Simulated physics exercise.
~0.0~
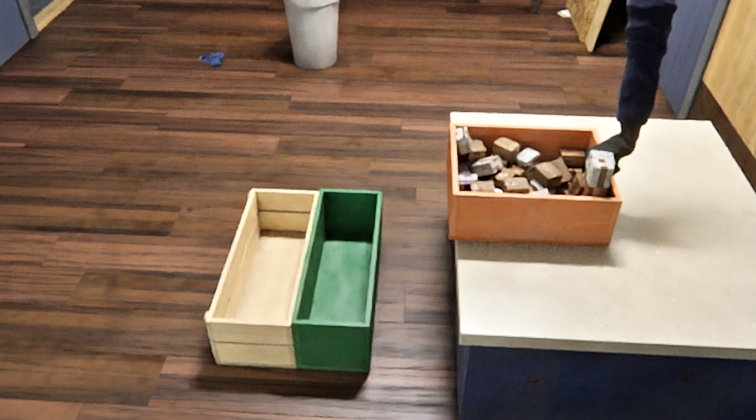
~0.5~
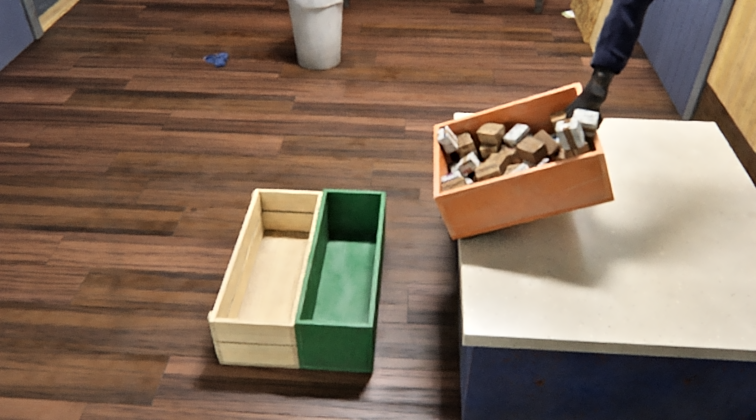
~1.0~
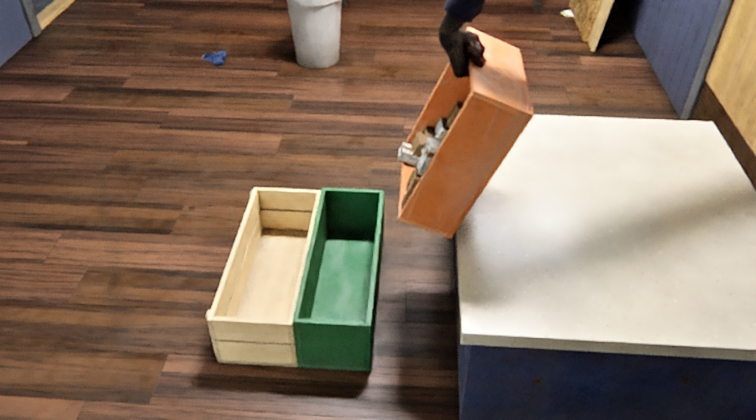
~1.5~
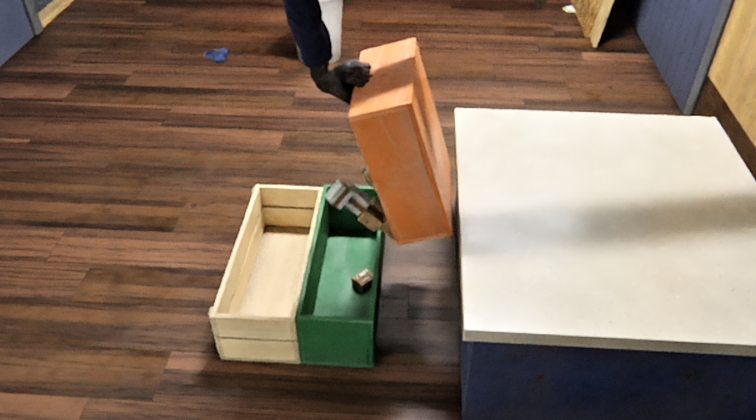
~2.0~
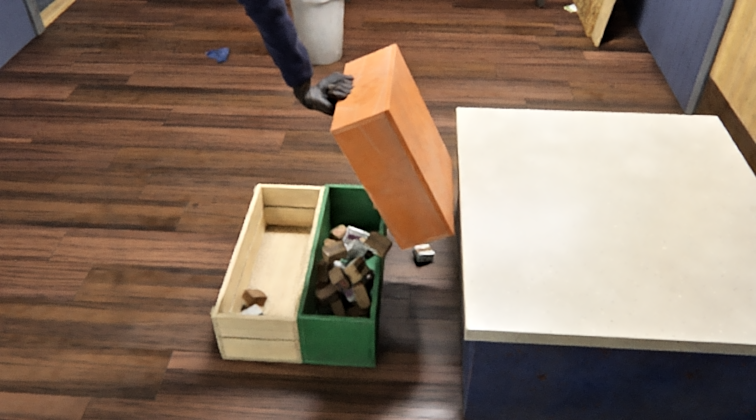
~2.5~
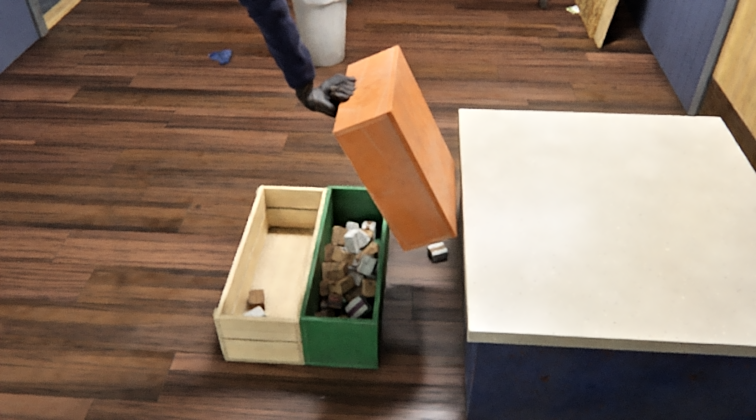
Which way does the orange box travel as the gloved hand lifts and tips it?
The orange box moves to the left, off the bench and over towards the green box.
Gloved hand tipping an orange box off a bench, spilling small blocks mostly into a green box, two into a wooden tote.
